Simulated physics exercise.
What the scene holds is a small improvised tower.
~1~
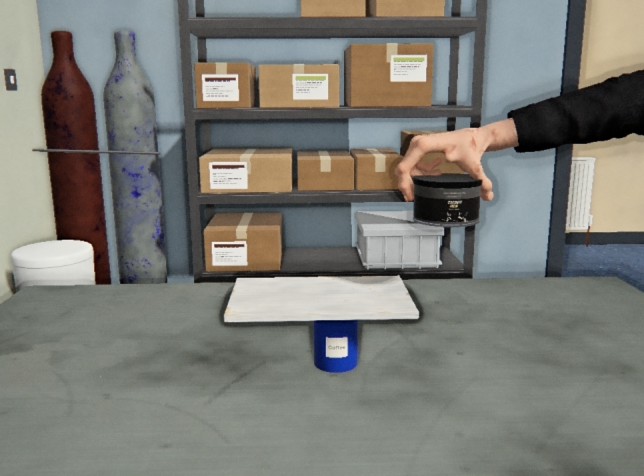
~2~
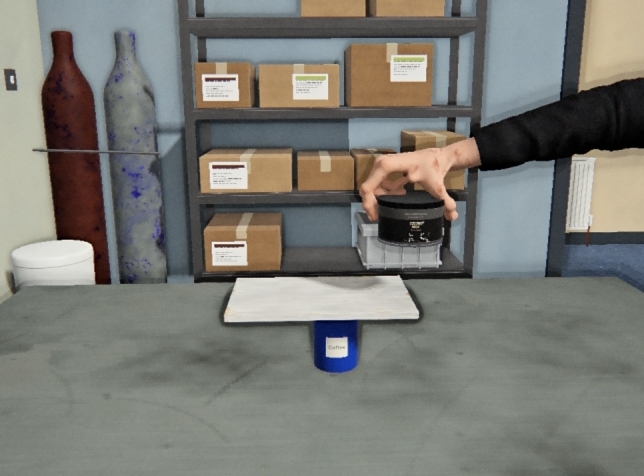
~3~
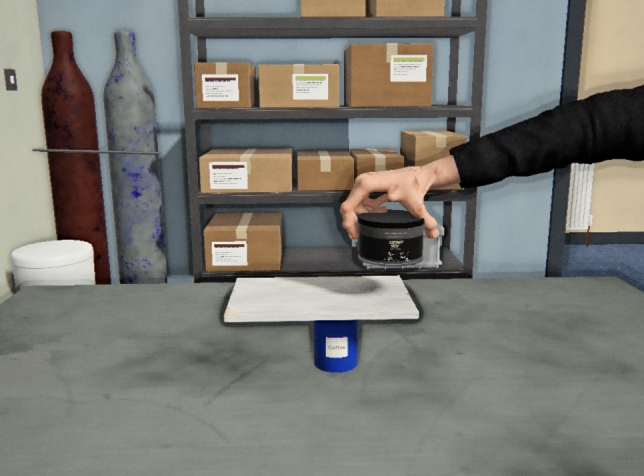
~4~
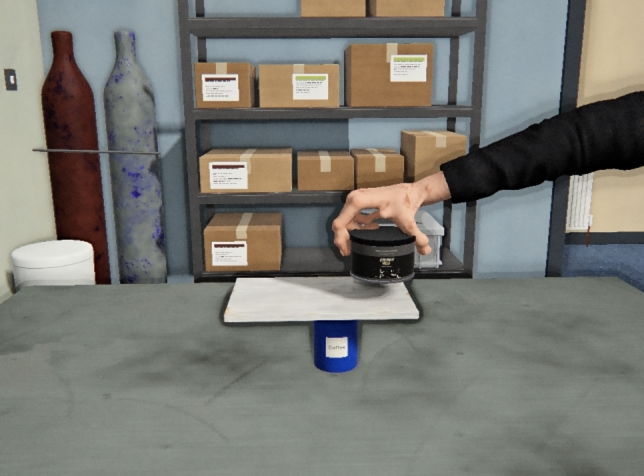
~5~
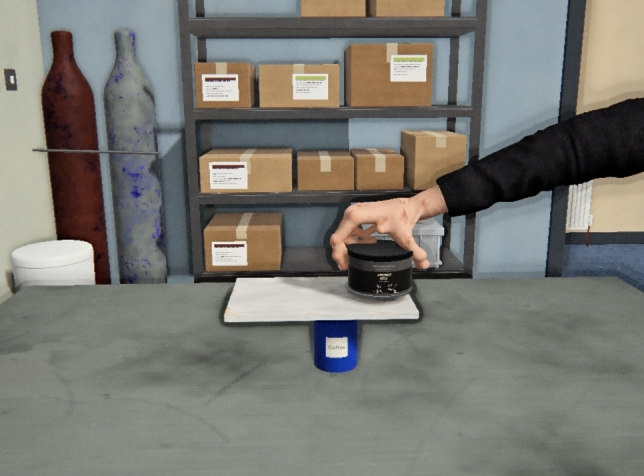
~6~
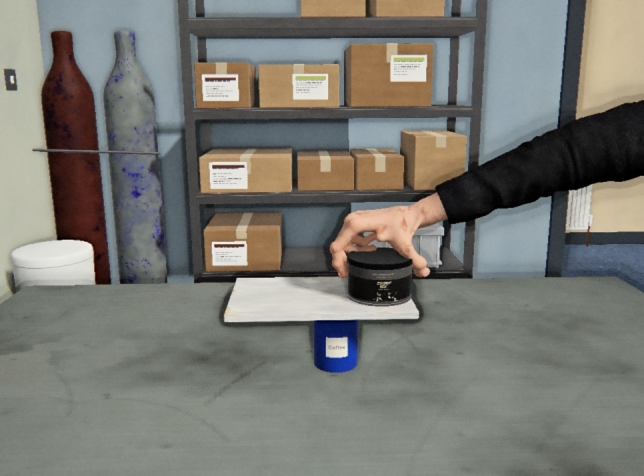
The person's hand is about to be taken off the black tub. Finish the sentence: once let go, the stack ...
Once let go, the stack stays put.
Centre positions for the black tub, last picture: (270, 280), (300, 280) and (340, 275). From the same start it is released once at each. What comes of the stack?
Try 1: Topples; try 2: Topples; try 3: Stands.
Then, 0.50 s after the last picture, nothing has stirred.
Then, 1.10 s after the last picture, black tub resting near (380, 276).
At rest, all 3 in place. Seen from the same camera at the end, black tub near (380, 276). The stack holds.
